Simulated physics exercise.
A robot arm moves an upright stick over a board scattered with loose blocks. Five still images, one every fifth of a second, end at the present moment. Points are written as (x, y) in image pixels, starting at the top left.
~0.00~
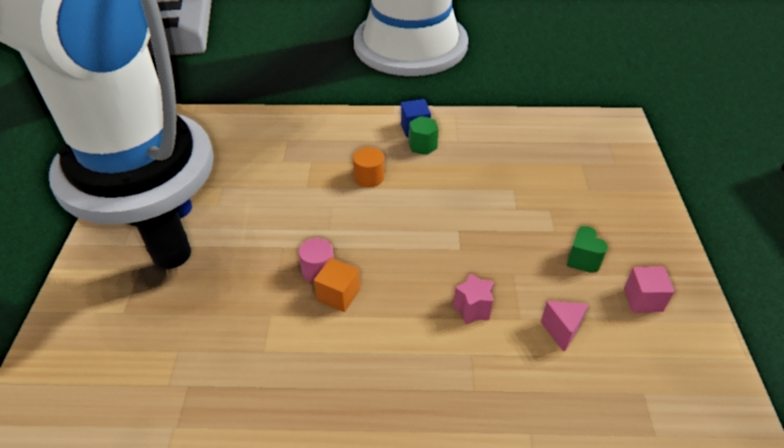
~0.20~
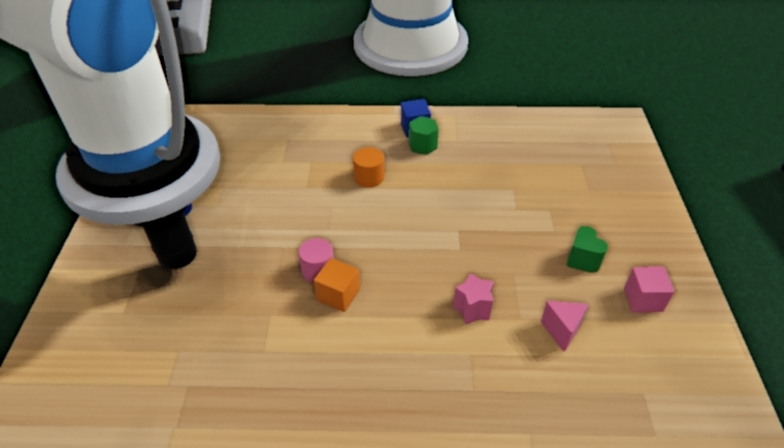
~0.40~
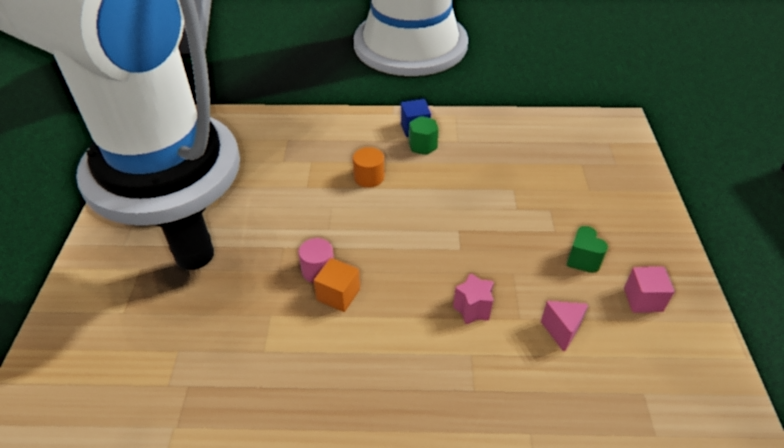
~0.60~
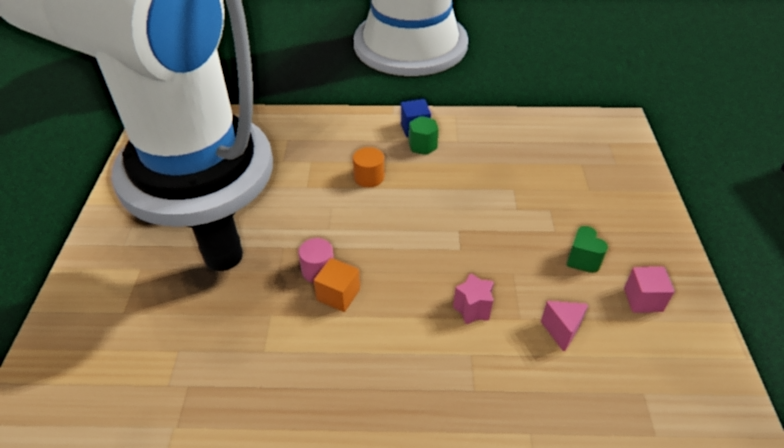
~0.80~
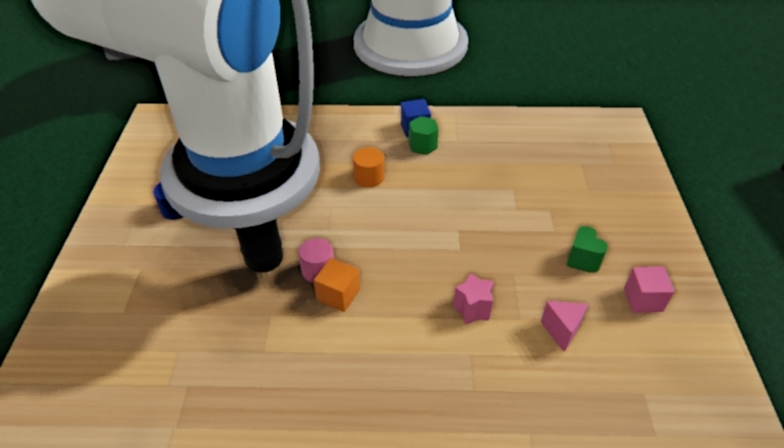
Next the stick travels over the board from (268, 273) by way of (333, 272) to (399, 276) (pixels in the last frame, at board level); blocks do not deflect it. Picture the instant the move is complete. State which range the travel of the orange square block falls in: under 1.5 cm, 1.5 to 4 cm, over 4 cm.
Shift: 1.5 to 4 cm.
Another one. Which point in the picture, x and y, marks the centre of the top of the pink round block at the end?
Around pixel (420, 234).
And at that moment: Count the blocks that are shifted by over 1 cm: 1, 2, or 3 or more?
I'm going with two.
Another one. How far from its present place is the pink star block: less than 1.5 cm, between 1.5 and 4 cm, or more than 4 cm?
The answer is under 1.5 cm.
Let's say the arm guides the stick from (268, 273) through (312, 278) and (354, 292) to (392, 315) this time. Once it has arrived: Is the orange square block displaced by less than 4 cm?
No - that is not the case.
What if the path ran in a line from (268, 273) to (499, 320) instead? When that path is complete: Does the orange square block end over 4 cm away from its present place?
It seems so.
On the path given first. One third of the way, stick at (310, 258); pink round block at (346, 246); orange square block at (345, 275), turned 35° clockwise.
Two thirds of the way, stick at (355, 259); pink round block at (388, 240); orange square block at (356, 281), turned 60° clockwise.
At the end, stick at (399, 262); pink round block at (420, 234); orange square block at (357, 282), turned 65° clockwise; pink star block in place.
